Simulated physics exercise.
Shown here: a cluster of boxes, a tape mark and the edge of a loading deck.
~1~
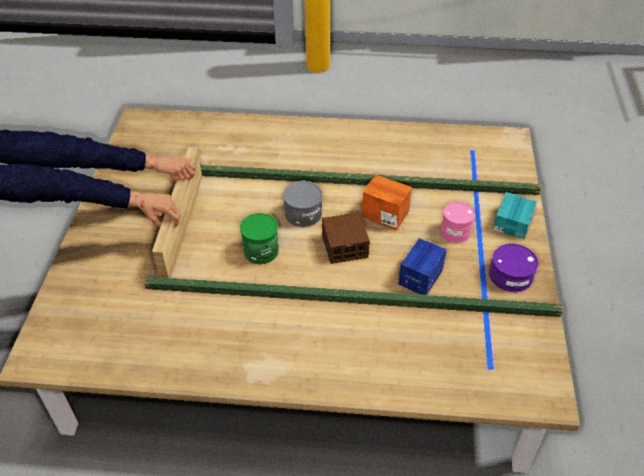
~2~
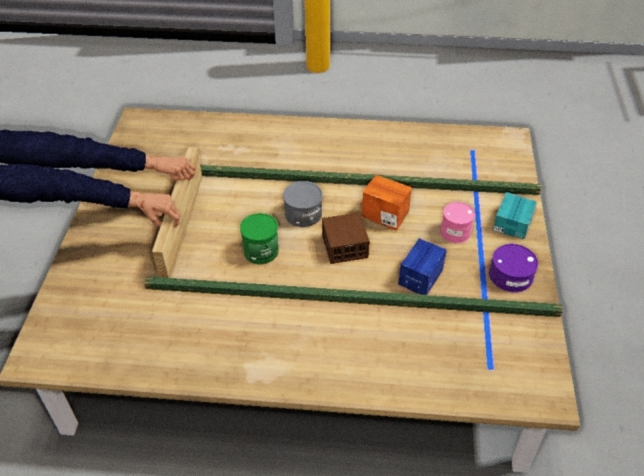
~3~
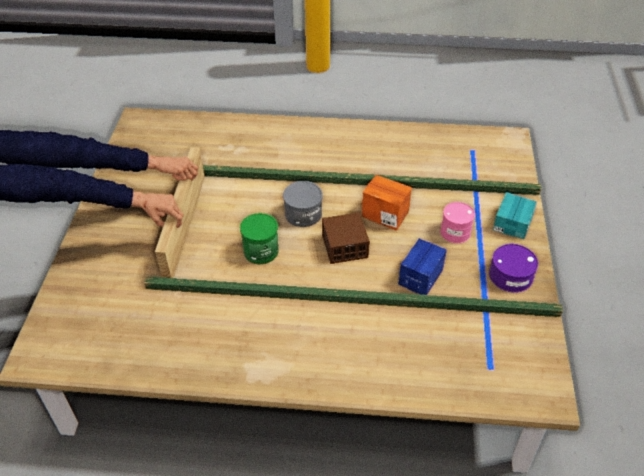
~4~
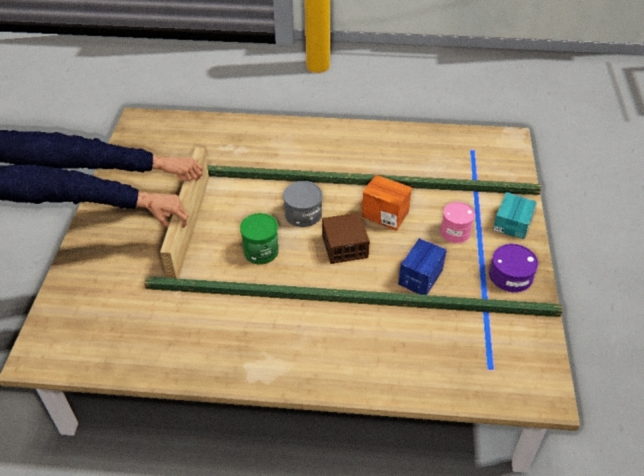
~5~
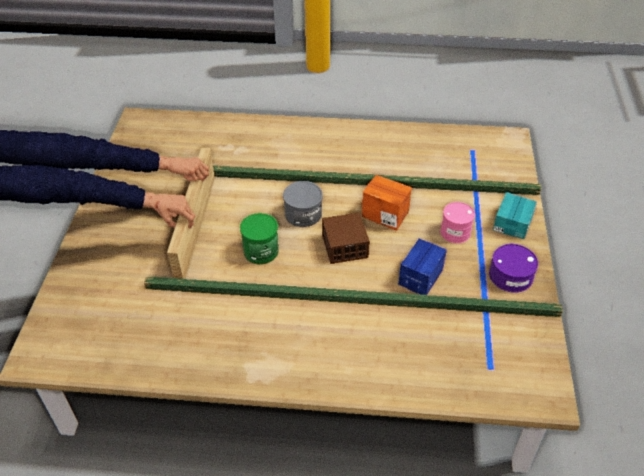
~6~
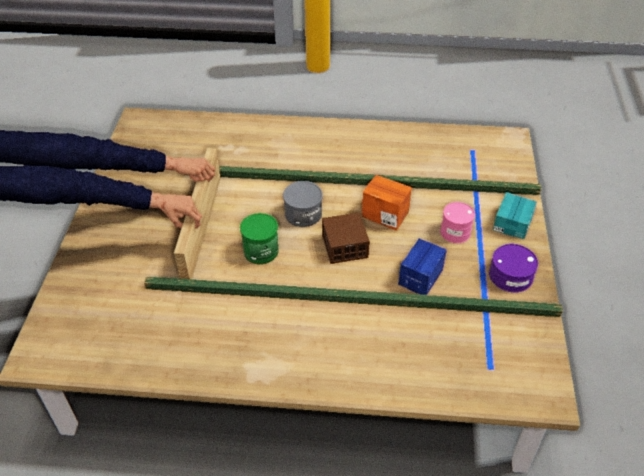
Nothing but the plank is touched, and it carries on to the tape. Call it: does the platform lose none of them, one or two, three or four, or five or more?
It loses one or two.
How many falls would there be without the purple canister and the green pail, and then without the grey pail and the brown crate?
1 and 0.
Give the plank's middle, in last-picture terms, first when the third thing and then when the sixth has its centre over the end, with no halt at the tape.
Earlier crossing: About (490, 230); later crossing: About (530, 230).
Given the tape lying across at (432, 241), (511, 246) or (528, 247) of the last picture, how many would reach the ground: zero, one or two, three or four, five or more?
Taking the places in the order asked: No fall at all, then five or over, then at least five.
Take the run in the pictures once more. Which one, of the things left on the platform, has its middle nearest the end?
The pink canister.
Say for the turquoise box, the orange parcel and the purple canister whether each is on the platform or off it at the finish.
Turquoise box: Drops; orange parcel: Stays; purple canister: Stays.
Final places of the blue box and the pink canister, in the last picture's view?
Approximately (508, 284) for one, approximately (543, 217) for the other.
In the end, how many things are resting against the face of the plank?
That makes 3.
Early on, none off yet; turquoise box at rest near (515, 216); purple canister at rest near (513, 268); pink canister at rest near (457, 223).
Finally, the number that fall off is one or two; lost, turquoise box.
